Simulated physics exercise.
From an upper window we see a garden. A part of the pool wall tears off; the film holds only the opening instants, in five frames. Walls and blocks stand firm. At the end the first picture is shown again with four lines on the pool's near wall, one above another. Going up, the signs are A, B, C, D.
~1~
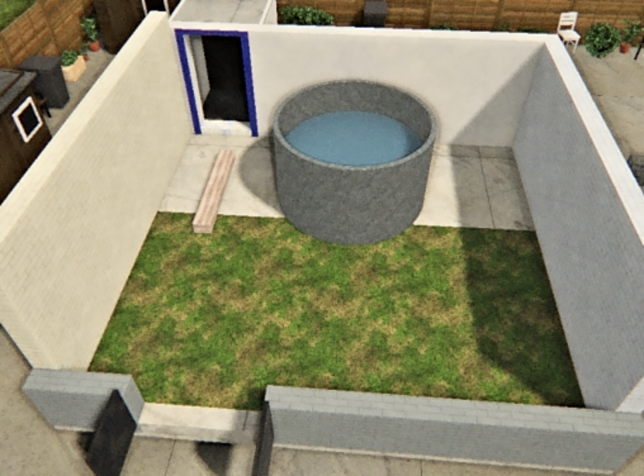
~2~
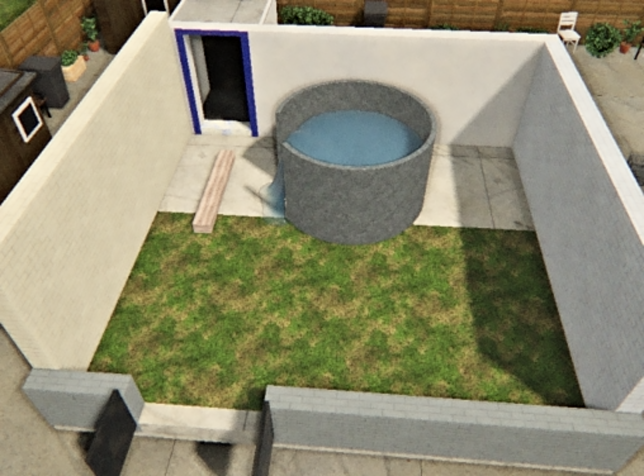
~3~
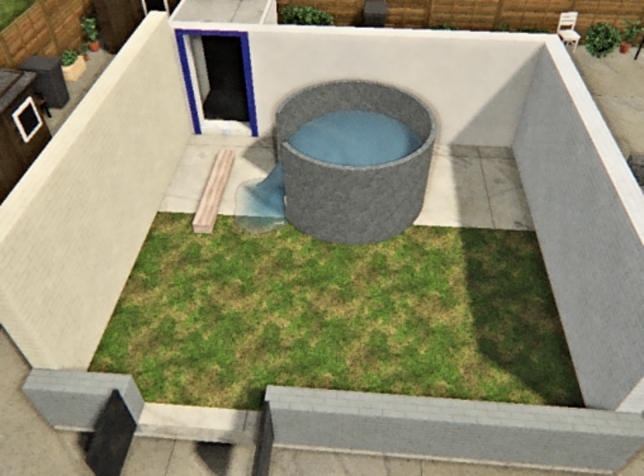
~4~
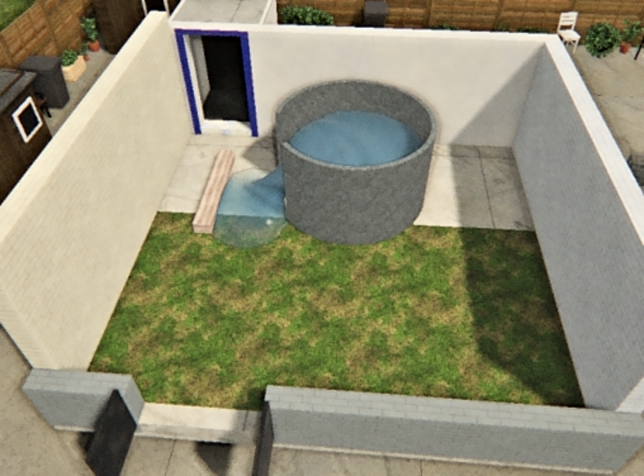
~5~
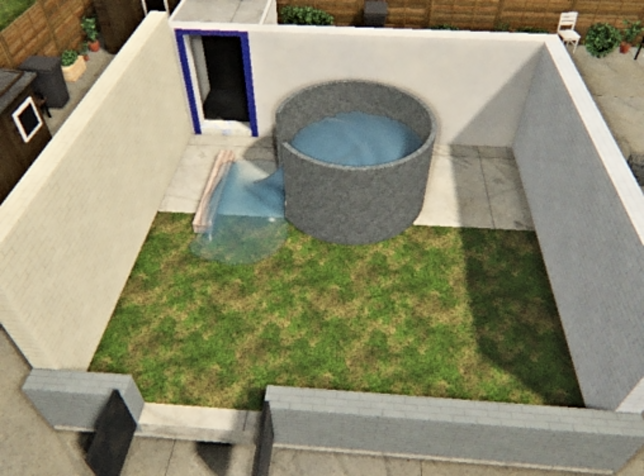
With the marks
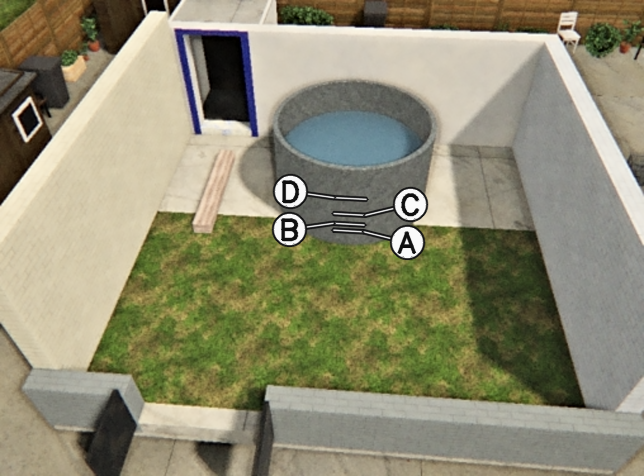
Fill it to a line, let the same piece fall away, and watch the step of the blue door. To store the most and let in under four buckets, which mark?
The answer is line C.
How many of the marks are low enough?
Three.
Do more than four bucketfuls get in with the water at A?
No.
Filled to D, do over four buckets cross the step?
Yes.
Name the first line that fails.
D it is.
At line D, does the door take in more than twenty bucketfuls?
No.
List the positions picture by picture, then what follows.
In the first picture, water in the pool at rest, its middle at (353, 148); foot of the blue doorway at (227, 135); open gate at (198, 377).
In the second picture, 1 % of the ground under water, visible out to (283, 221).
In the third picture, 3 % of the ground under water, visible out to (239, 219).
In the fourth picture, 6 % of the ground under water, visible out to (215, 232).
In the fifth picture, 9 % of the ground under water, visible out to (194, 244).
In white, A at (348, 231); B at (348, 224); C at (349, 214); D at (350, 198); from the bottom up A, B, C, D.
With A, nothing gets over.
With B, nothing gets over.
With C, a splash gets over, under a bucket.
With D, about 9 bucketfuls get in.
